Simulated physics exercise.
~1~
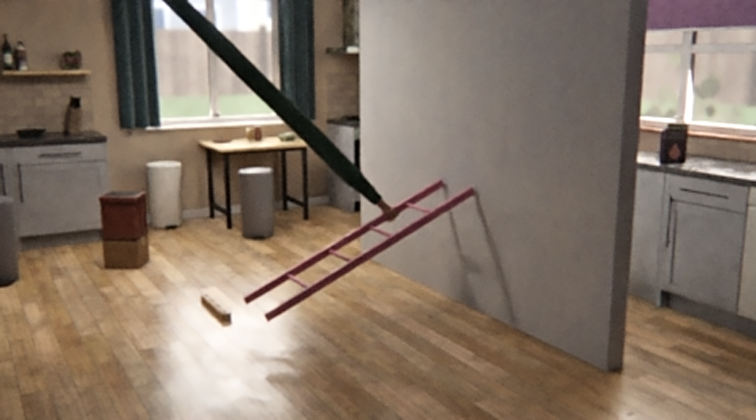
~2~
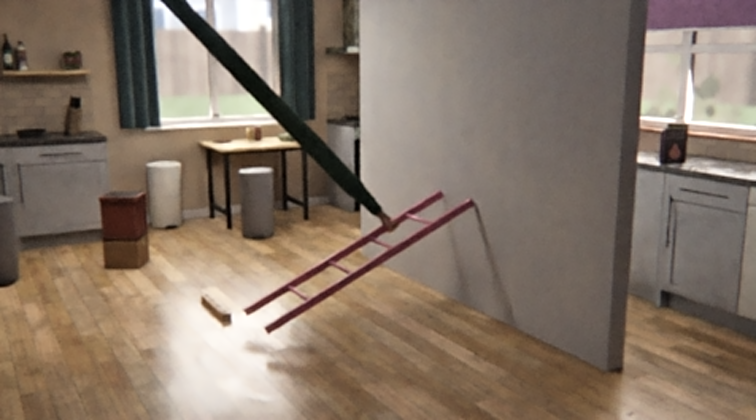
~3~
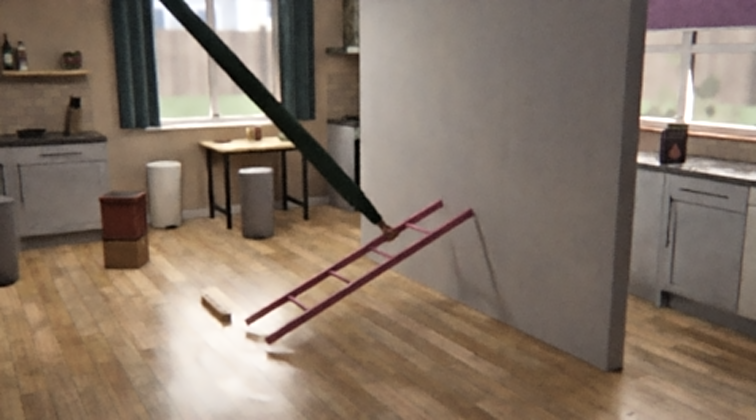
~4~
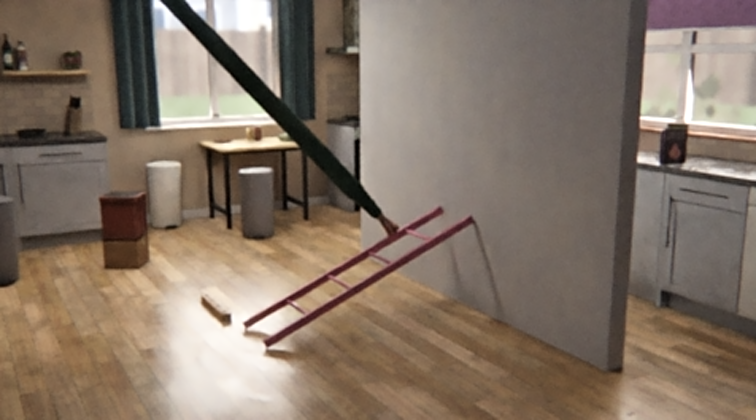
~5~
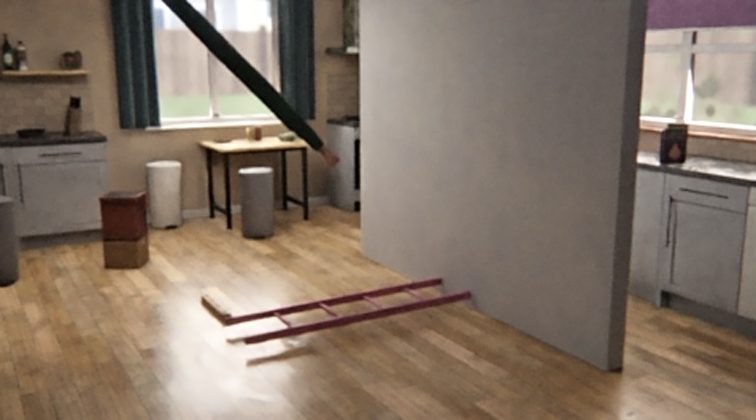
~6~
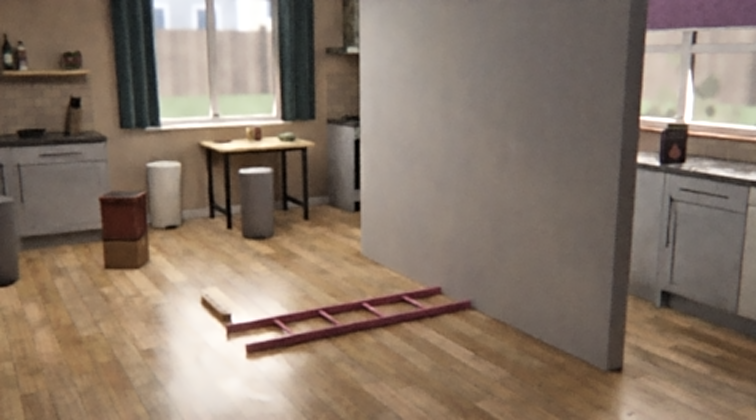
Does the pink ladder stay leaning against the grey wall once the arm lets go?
No, its feet slip away from the wall and it slides down, ending flat on the wooden floor.
